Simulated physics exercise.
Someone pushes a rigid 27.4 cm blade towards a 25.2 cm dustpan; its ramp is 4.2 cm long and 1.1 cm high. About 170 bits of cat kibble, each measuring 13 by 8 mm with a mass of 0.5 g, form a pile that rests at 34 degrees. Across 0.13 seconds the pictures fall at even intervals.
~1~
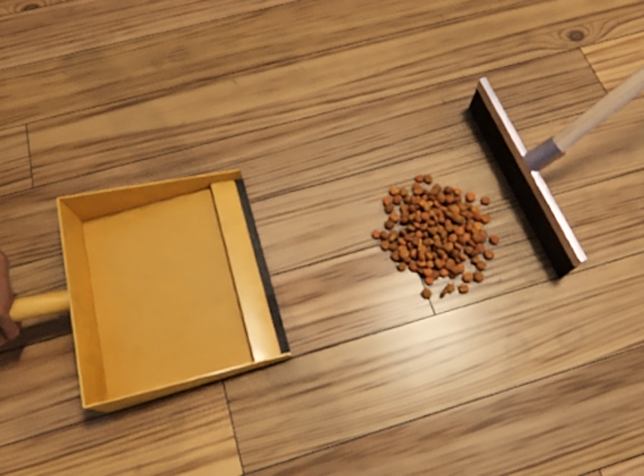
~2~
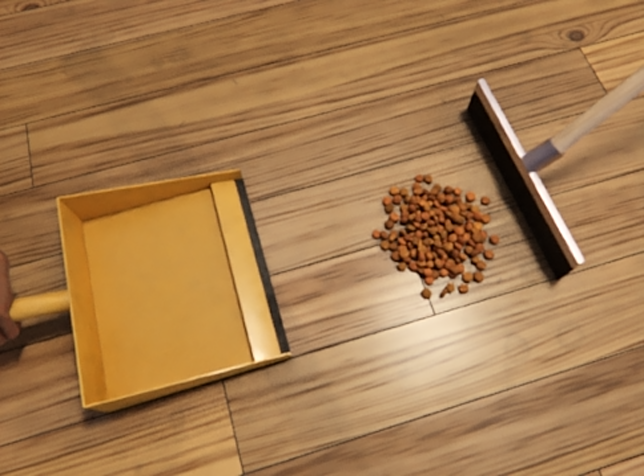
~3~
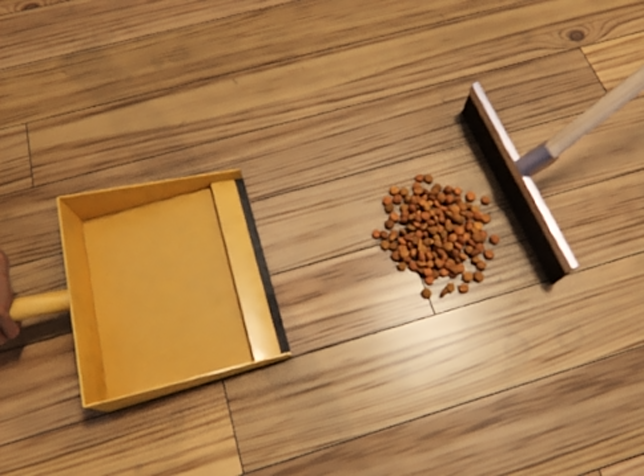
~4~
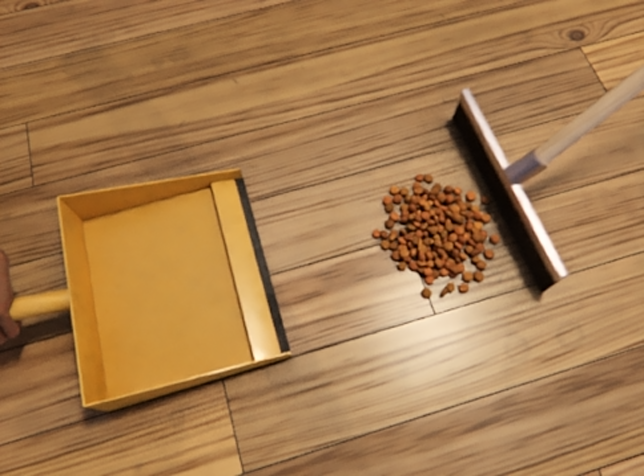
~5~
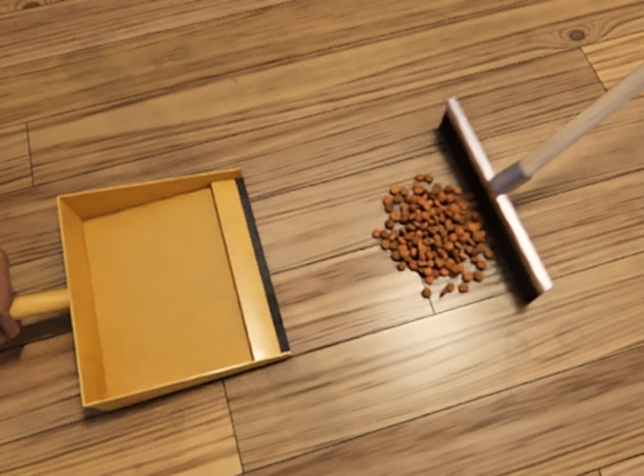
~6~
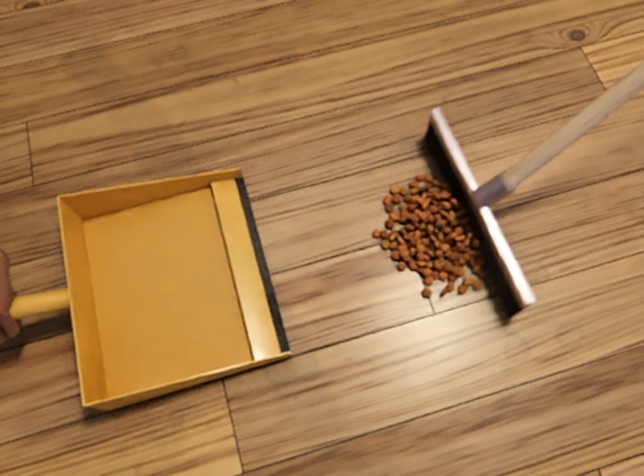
In this clip, a long-handled blade on a wooden floor slides left toward a pile of small brown pellets and presses into its right side, bunching the nearest pieces, while a hand holds a yellow dustpan still at left.
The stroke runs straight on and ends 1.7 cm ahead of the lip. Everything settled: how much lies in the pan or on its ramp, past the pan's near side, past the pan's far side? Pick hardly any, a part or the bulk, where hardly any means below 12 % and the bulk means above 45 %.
Pan: The bulk; near side: A part; far side: Hardly any.
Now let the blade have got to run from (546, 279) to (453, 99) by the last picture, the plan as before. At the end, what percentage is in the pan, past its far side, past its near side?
Pan: 50, far side: 0, near side: 15.
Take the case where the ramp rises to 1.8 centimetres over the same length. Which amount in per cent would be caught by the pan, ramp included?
That would give something like 45 per cent.
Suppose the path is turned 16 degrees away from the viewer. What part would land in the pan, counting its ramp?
70 per cent.
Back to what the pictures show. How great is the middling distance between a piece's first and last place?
Roughly 28 centimetres.
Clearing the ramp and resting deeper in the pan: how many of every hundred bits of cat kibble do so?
I'd put it near 20 per cent.
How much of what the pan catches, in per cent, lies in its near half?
Estimate: Close to 80 %.
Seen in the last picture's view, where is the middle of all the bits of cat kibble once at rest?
After settling, the middle sits near (264, 326).
Then, 0.12 s after the last picture, middle of the blade 14 cm from the lip; 0 % over the lip, far side 0 %, near side 10 %.
Then, 0.21 s after the last picture, middle of the blade 5 cm from the lip; 0 % over the lip, far side 0 %, near side 20 %.
Then, 0.43 s after the last picture, middle of the blade 2 cm from the lip; 50 % over the lip, far side 0 %, near side 25 %.
In the end, pan 50 %, near side 25 %, far side 0 %, in front of the lip or behind the blade 20 %.
